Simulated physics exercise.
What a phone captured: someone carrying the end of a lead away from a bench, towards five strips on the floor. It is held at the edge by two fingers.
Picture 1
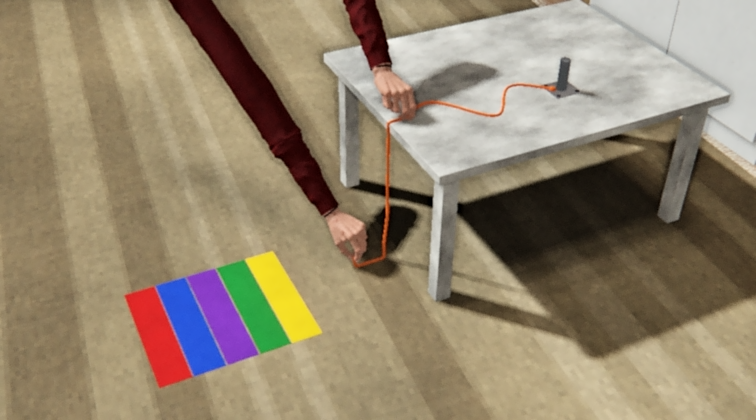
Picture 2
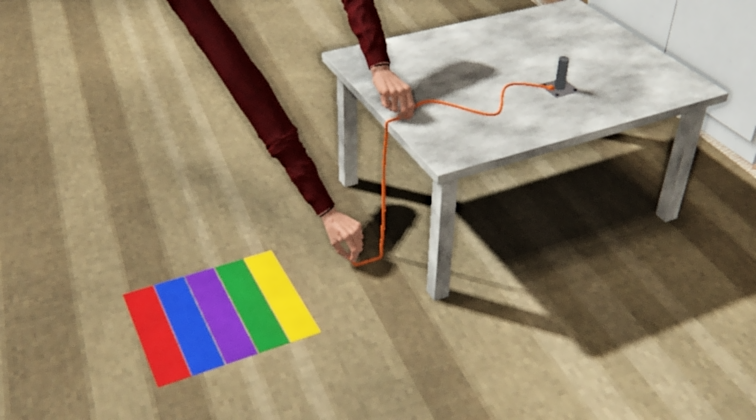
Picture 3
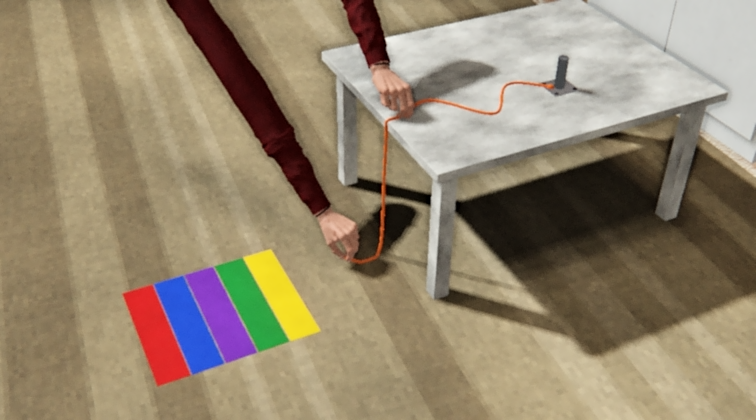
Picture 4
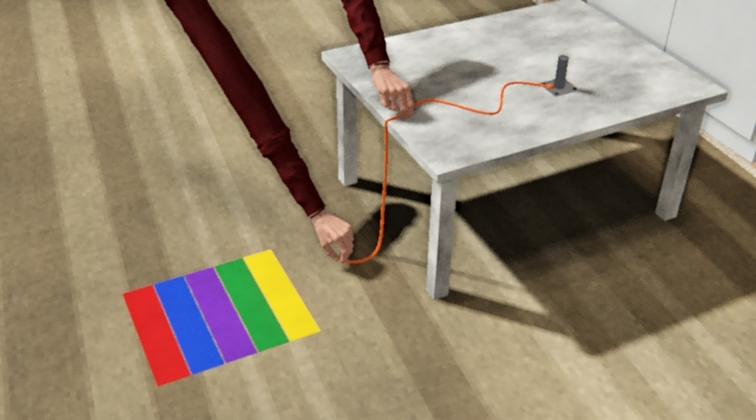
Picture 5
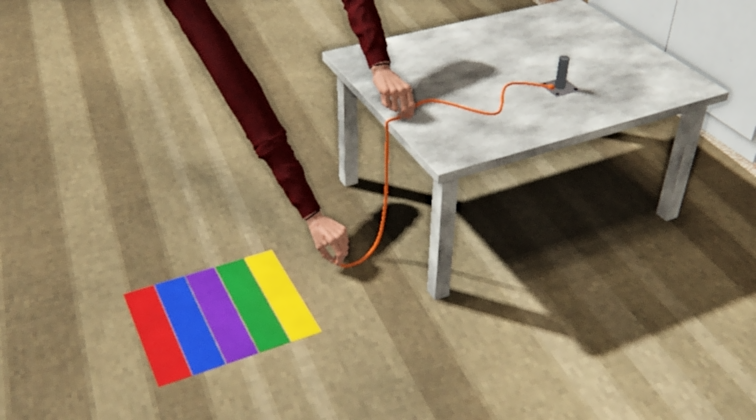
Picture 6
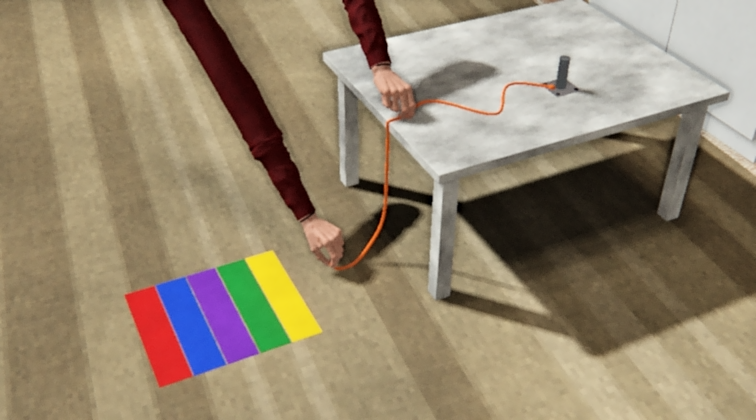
An orange cord's free end, held by a hand in a dark red sleeve, shifts slightly left near the floor, beside five coloured strips, while another hand pins the cord at the edge of a grey table.
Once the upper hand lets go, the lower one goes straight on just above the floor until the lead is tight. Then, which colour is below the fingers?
The blue one is below them.
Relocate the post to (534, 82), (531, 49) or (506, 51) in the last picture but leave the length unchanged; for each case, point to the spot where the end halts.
In order, near (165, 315), (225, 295) and (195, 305).
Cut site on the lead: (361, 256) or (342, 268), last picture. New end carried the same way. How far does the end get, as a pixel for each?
The places are (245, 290) and (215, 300).
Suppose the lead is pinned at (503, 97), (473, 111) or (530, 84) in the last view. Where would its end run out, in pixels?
Approximately at (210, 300), at (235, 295) and at (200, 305), in that order.
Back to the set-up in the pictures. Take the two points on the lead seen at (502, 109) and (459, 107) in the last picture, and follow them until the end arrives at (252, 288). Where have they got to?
About (472, 109) for the first point; the other lies about (425, 119).
Soon after, end near (252, 289); over green.
After that, end near (214, 301); over purple.
At the stop, end near (190, 308); over blue. The end stops over the blue strip.
